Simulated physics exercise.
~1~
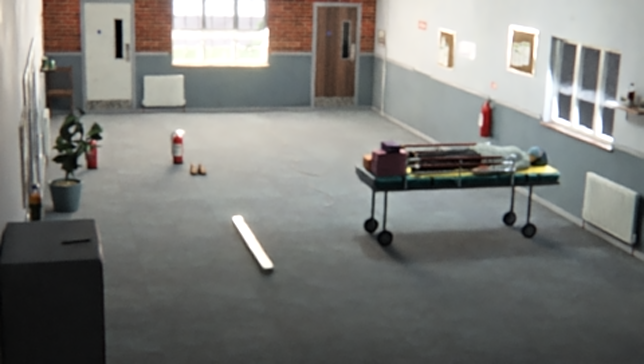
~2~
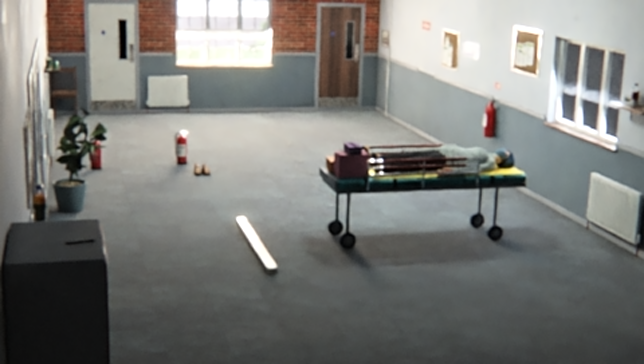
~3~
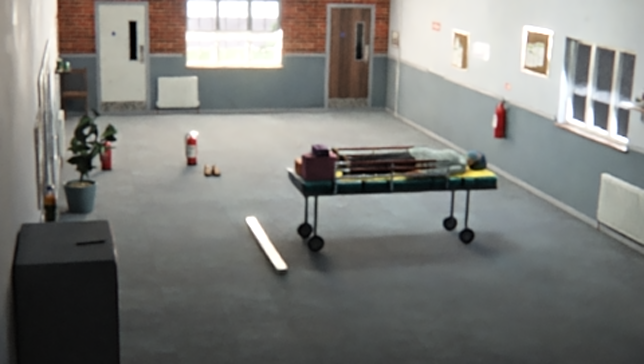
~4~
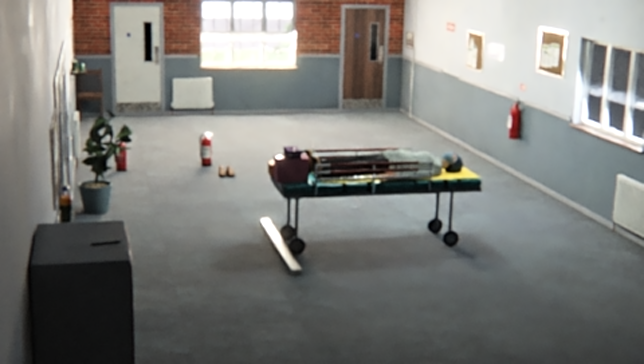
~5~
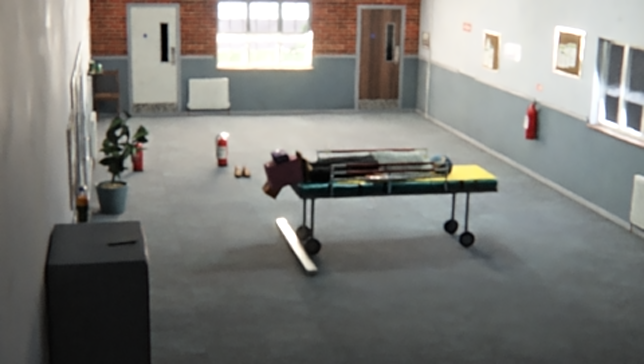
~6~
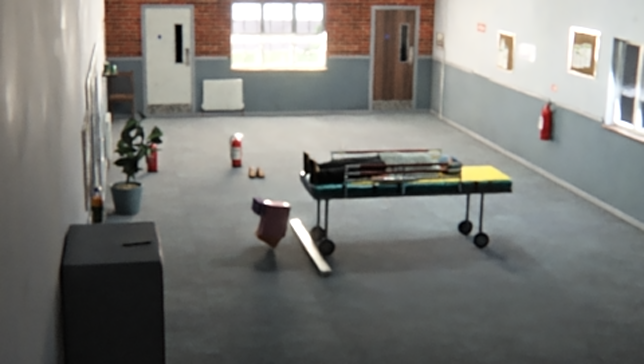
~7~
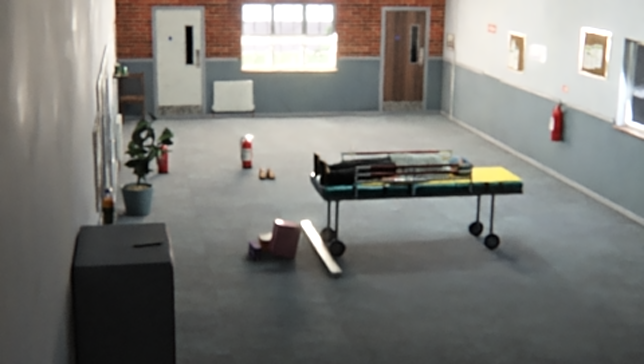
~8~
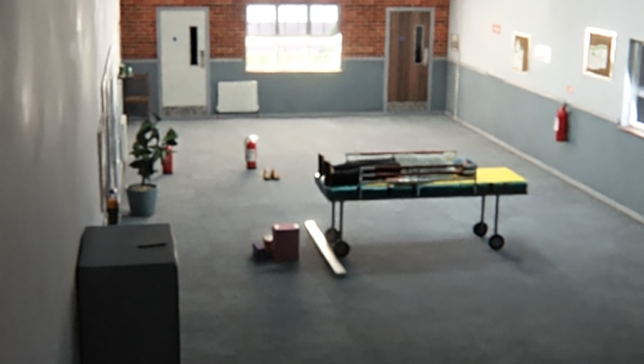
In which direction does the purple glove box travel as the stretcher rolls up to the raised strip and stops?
The purple glove box travels to the left, carried along with the stretcher and then going over its left end to the floor.
